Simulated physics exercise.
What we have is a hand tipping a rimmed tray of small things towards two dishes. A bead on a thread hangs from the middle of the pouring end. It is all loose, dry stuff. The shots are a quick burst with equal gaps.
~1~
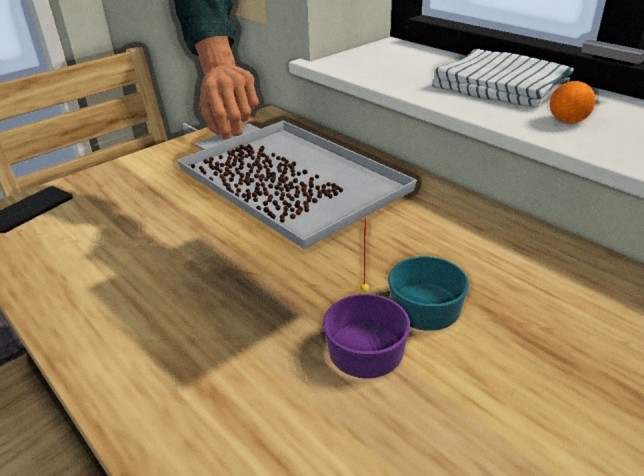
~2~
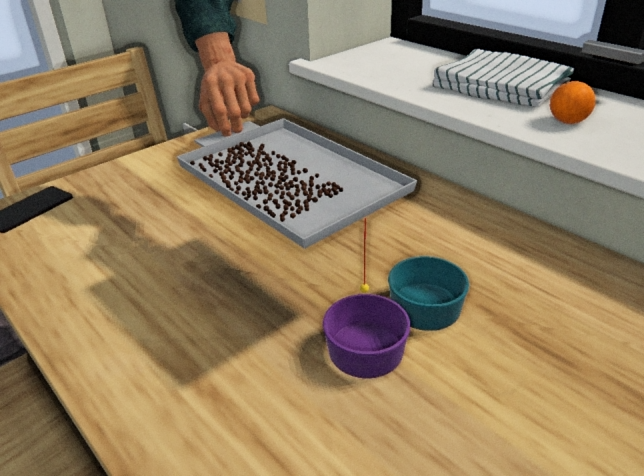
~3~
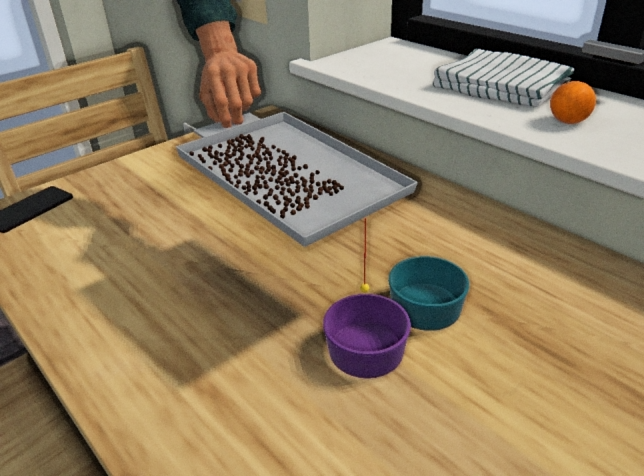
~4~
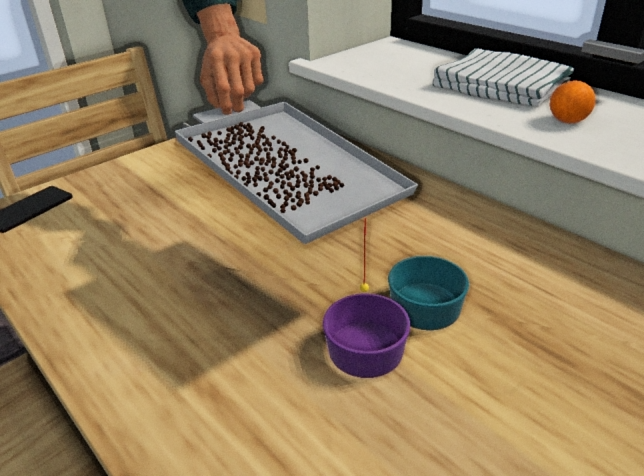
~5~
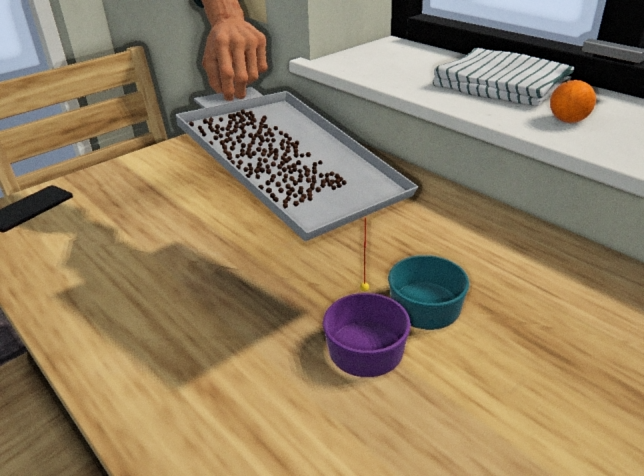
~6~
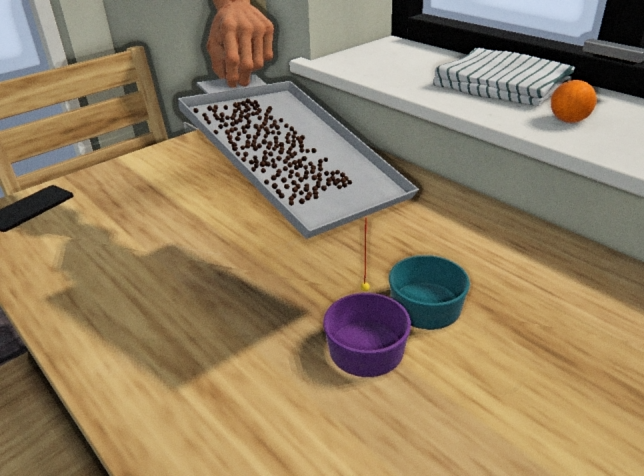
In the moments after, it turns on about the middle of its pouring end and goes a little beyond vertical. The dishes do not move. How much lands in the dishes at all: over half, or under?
They take over half between them.
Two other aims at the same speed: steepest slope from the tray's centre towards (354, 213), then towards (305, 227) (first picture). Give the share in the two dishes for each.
In turn 70 and 10 in a hundred.
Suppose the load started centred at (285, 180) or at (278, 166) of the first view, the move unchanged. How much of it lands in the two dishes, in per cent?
Roughly 80 per cent, and 90 per cent.
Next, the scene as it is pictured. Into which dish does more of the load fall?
Fuller: The dish on the right.
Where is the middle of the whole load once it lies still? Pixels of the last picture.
Around (427, 303).
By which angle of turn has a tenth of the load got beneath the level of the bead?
At about 60°.
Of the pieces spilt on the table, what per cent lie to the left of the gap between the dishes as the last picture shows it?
About 60 per cent.
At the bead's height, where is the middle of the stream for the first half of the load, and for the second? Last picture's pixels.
The first part at (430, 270); the rest at (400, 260).
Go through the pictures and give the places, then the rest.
The first picture shows corners of the pouring end (304, 238) and (414, 180), level; middle of the load (269, 177), allspice berries; left dish (397, 355); right dish (458, 309); bead on its thread (364, 288).
The second picture shows corners of the pouring end (304, 237) and (414, 181), level; middle of the load (269, 175).
The third picture shows corners of the pouring end (305, 236) and (415, 182), tipped barely, lowest at the right corner; middle of the load (269, 169).
The fourth picture shows corners of the pouring end (306, 233) and (415, 184), tipped a little, lowest at the right corner; middle of the load (269, 161).
The fifth picture shows corners of the pouring end (308, 231) and (416, 186), tipped a little, lowest at the right corner; middle of the load (271, 152).
The sixth picture shows corners of the pouring end (310, 229) and (416, 189), tipped clearly, lowest at the right corner; middle of the load (277, 146), roughly half on the move; left dish (397, 354); right dish (458, 308).
Just after the last frame, tray tipped steeply; roughly two thirds on the tray; about a tenth in the right dish; just a few outside both; roughly a quarter in the air.
A moment on, tray tipped right over; roughly half on the tray; just a few in the left dish; roughly a third in the right dish; about a tenth outside both; just a few in the air.
Further on, tray tipped past a quarter turn; just a few in the left dish; the larger part in the right dish; roughly a quarter outside both.
When it is over, tray tipped past a quarter turn; just a few in the left dish; the larger part in the right dish; roughly a quarter outside both.
